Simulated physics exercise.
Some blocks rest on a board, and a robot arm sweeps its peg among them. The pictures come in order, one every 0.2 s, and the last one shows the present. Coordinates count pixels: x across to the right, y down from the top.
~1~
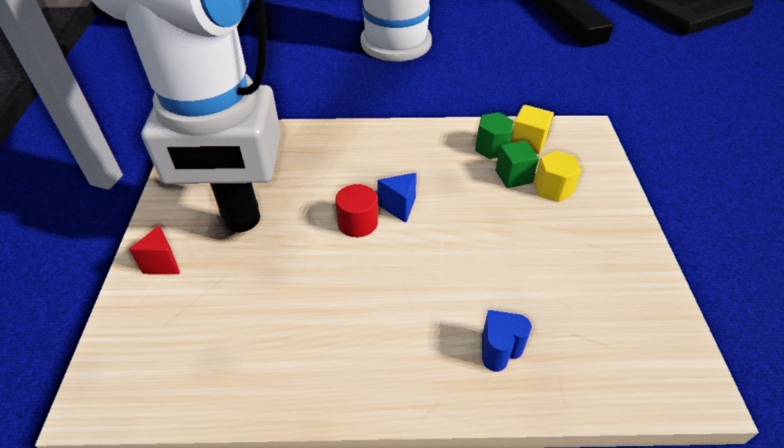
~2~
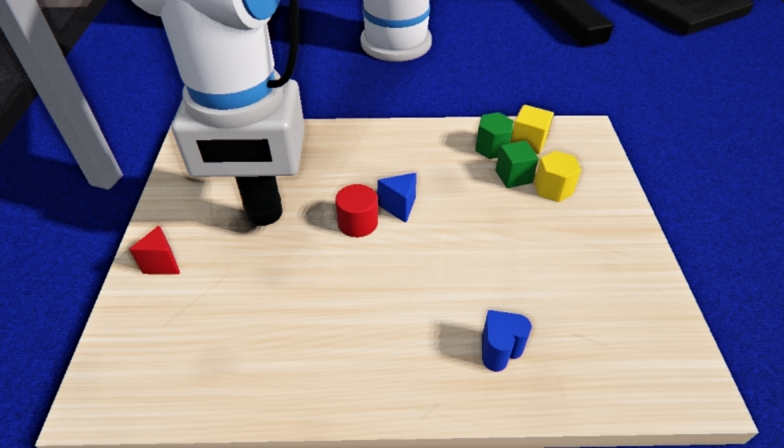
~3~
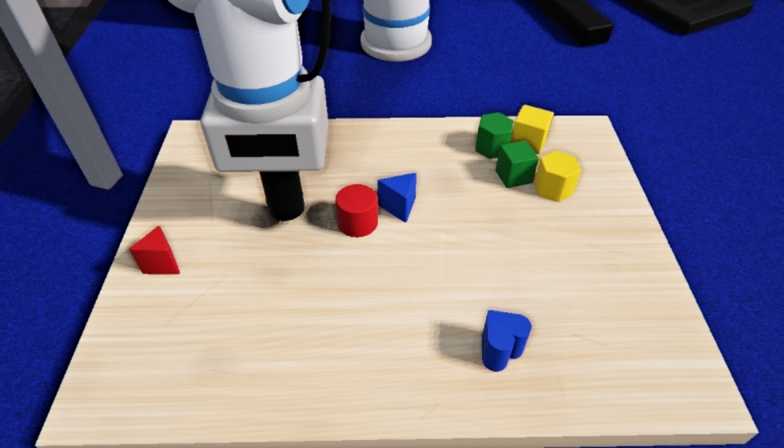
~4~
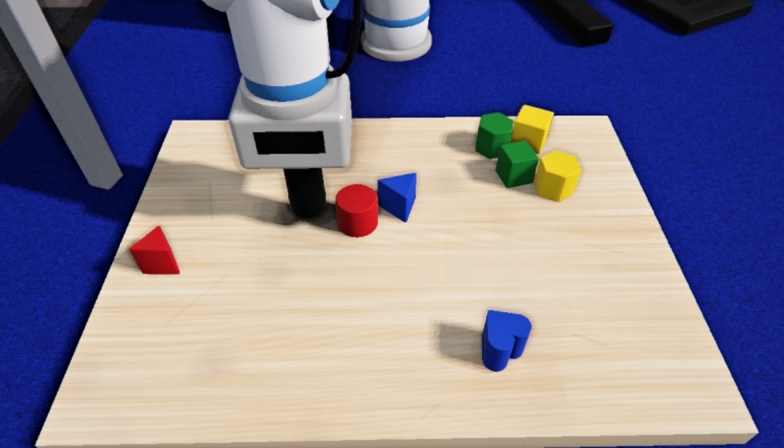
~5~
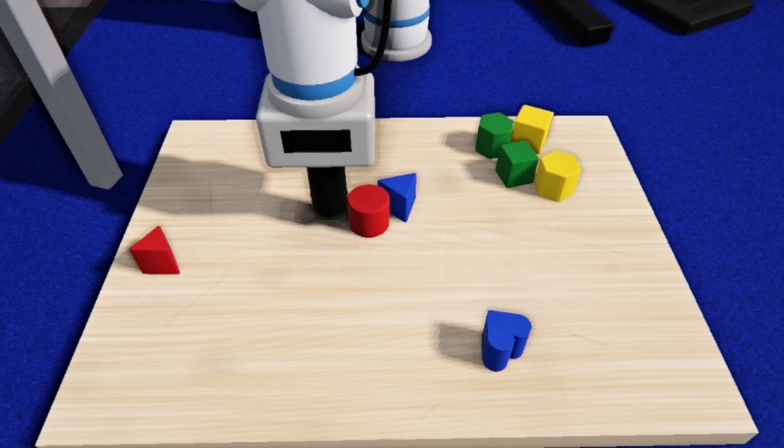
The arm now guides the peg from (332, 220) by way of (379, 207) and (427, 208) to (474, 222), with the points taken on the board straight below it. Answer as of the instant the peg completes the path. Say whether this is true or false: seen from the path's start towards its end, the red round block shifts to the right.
That claim is true.
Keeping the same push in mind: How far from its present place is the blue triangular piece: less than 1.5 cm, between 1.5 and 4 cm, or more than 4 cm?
Shift: Over 4 cm.
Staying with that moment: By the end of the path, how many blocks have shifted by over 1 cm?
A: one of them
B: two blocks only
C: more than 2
B: Two blocks only.
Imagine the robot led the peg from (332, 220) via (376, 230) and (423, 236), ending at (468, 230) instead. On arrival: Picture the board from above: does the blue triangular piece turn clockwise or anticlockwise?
My prediction: CCW.
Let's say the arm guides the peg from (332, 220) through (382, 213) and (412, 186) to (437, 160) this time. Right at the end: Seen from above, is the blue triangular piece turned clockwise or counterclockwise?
It twists clockwise.
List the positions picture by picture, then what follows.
The first frame shows peg's lower end at (242, 220); red round block at (356, 197); blue triangular piece at (400, 182); green four-sided block at (520, 151).
The second frame shows peg at (265, 214); blocks still.
The third frame shows peg at (287, 209); blocks still.
The fourth frame shows peg at (309, 207); blocks still.
The fifth frame shows peg at (331, 205); red round block at (368, 197); blue triangular piece at (400, 182); green four-sided block at (520, 151).
On the path given first. One third of the way, peg at (379, 193); red round block at (410, 197); blue triangular piece at (426, 177), turned 20° anticlockwise.
Two thirds of the way, peg at (428, 193); red round block at (444, 209); blue triangular piece at (466, 173), turned 40° anticlockwise.
At the end, peg at (476, 207); red round block at (467, 223); blue triangular piece at (485, 175), turned 120° anticlockwise; green four-sided block still.
